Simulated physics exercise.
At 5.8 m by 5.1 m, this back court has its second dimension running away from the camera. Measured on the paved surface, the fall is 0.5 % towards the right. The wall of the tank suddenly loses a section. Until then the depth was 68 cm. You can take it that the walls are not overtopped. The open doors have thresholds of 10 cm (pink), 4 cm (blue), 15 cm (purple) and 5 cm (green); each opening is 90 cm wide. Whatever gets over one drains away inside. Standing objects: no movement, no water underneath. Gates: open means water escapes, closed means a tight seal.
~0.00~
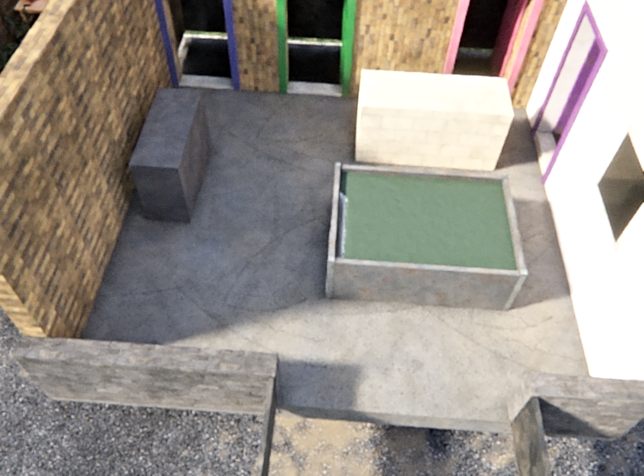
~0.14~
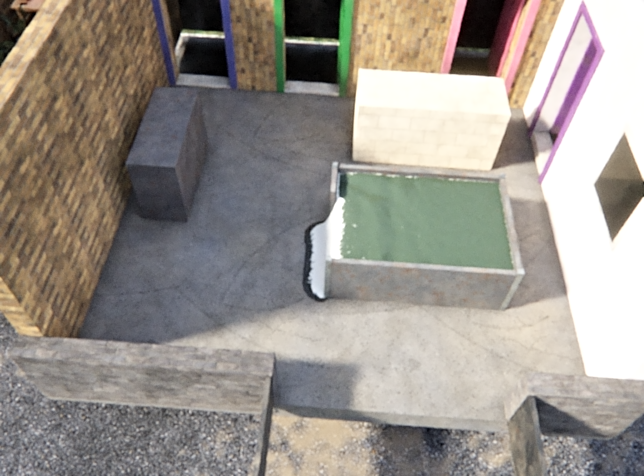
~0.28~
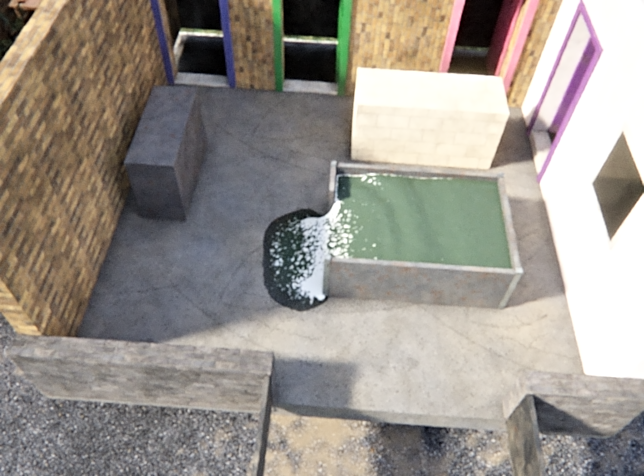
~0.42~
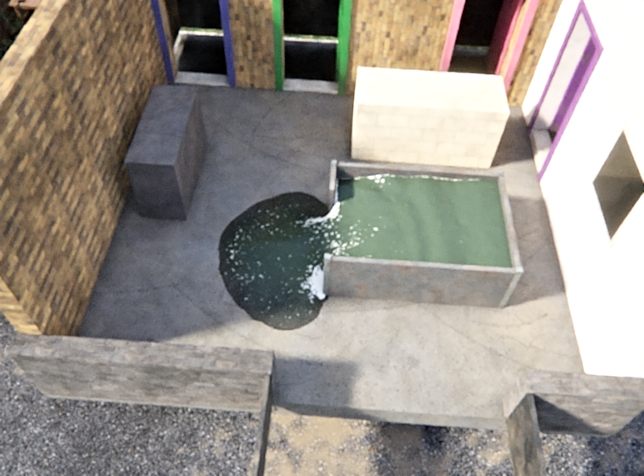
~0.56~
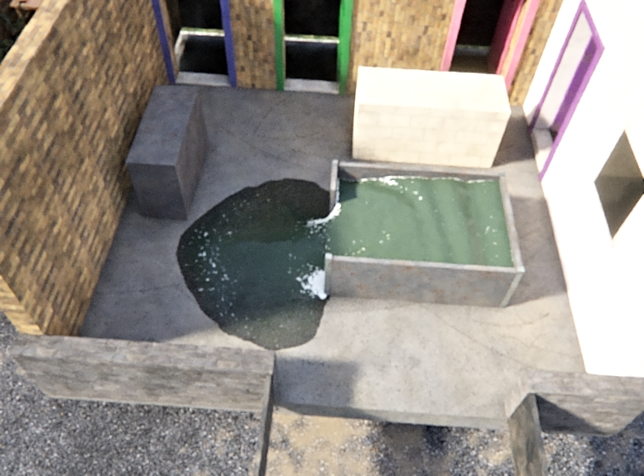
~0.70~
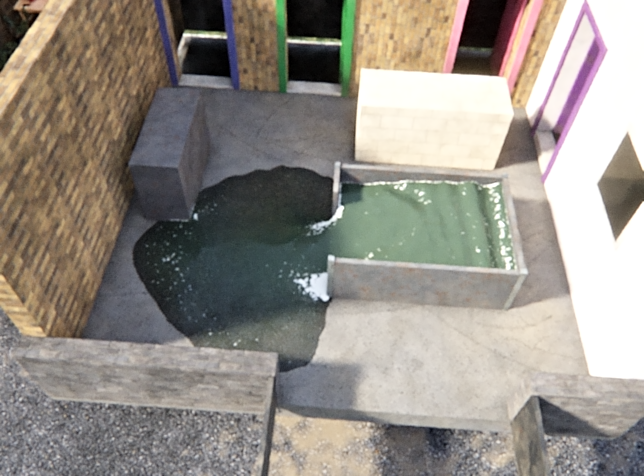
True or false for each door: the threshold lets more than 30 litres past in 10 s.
Pink door false, blue door true, purple door false, green door true.
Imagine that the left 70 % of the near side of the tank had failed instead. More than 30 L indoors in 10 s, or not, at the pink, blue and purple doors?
Result: Pink limit not passed, blue limit not passed, purple limit not passed.
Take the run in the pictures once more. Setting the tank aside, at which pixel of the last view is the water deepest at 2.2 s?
Close to pixel (96, 299).
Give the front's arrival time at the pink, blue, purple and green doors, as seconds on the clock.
Times: Pink 4.5 seconds, blue 2.0 seconds, purple 6.0 seconds, green 2.6 seconds.
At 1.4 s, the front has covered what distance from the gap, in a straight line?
I'd say around 3.4 m from the gap.
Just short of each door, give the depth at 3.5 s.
Readings (cm): Pink = 0; blue = 15; purple = 0; green = 8.
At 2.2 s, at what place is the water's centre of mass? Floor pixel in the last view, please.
Near (288, 256).
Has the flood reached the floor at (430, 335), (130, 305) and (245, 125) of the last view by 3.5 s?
Respectively: Was missed, got hit, got hit.
After 1.4 s water covers 35 % of the floor and is deepest (38 cm) near (72, 367); pink door not reached, blue door not reached, purple door not reached, green door not reached.
After 2.2 s water covers 40 % of the floor and is deepest (39 cm) near (96, 299); pink door not reached, blue door 6 cm at the sill, 0 L in, purple door not reached, green door not reached.
After 3.5 s water covers 55 % of the floor and is deepest (26 cm) near (186, 245); pink door not reached, blue door 15 cm at the sill, 51 L in, purple door not reached, green door 8 cm at the sill, 3 L in.
After 6.0 s water covers 80 % of the floor and is deepest (14 cm) near (261, 298); pink door 4 cm at the sill, 0 L in, blue door 11 cm at the sill, 145 L in, purple door 2 cm at the sill, 0 L in, green door 11 cm at the sill, 22 L in.
After 10.0 s water covers 95 % of the floor and is deepest (11 cm) near (549, 282); pink door 7 cm at the sill, 0 L in, blue door 7 cm at the sill, 204 L in, purple door 6 cm at the sill, 0 L in, green door 9 cm at the sill, 71 L in.
